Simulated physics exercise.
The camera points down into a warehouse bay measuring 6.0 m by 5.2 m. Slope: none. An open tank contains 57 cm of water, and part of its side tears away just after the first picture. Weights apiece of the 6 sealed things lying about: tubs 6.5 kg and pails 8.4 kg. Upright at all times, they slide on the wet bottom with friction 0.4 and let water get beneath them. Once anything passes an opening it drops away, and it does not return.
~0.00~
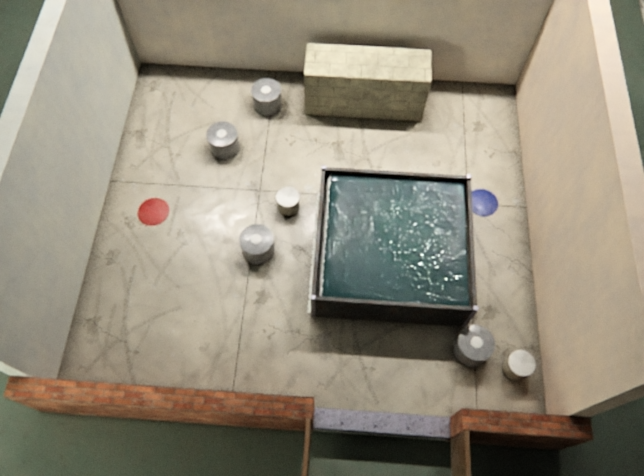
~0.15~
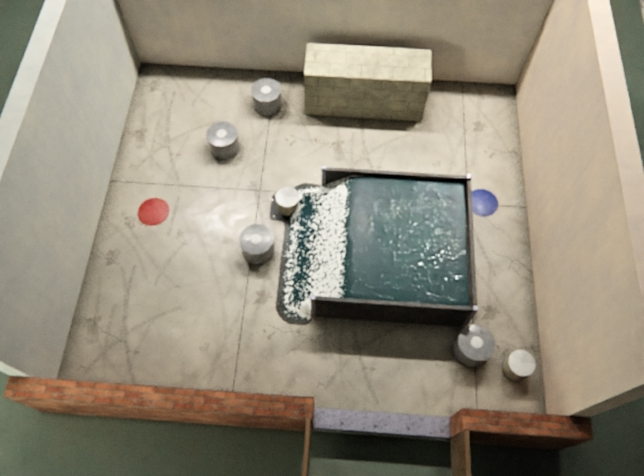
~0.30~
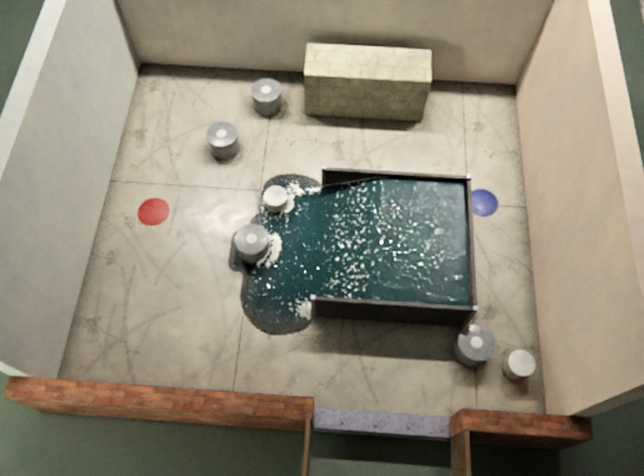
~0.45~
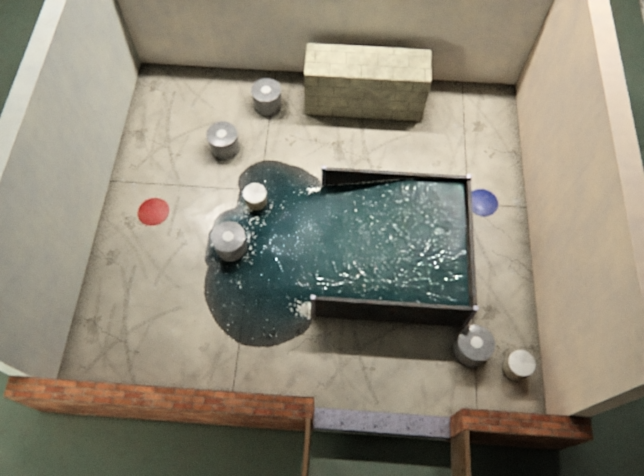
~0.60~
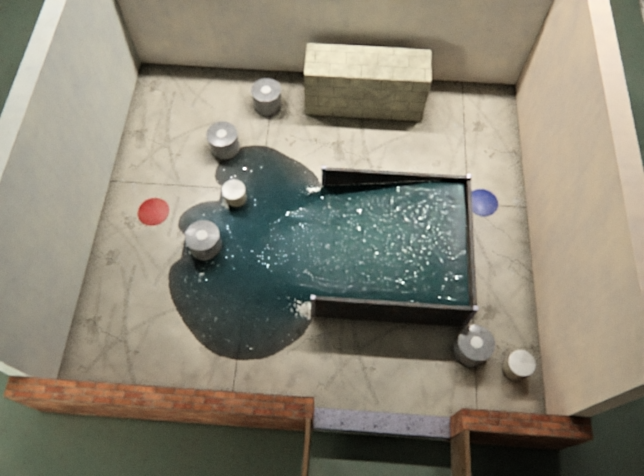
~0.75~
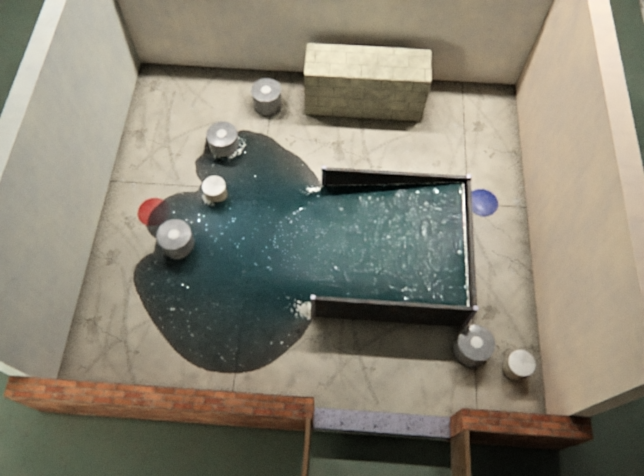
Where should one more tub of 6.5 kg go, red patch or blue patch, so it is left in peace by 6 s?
On the blue one.
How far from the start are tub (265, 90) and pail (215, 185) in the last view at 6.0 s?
First: 200 cm. Second: 50 cm.
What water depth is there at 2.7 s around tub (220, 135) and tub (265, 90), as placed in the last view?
First about 21 cm, second about 1 cm.
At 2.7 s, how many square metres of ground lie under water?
Some 18 m2 of it.
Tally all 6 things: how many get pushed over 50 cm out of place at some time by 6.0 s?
The tally stands at 4.
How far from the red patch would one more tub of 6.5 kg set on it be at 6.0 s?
Some 250 cm.
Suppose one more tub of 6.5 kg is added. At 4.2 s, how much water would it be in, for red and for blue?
Depth in order asked: 15 cm, then 0 cm.
After 1.2 s on red it would be 53 cm off in 4 cm of water; on blue it would be 0 cm off in 0 cm of water.
After 2.7 s on red it would be 121 cm off in 19 cm of water; on blue it would be 0 cm off in 0 cm of water.
After 4.2 s on red it would be 191 cm off in 15 cm of water; on blue it would be 0 cm off in 0 cm of water.
After 6.0 s on red it would be 270 cm off in 4 cm of water; on blue it would be 0 cm off in 0 cm of water.
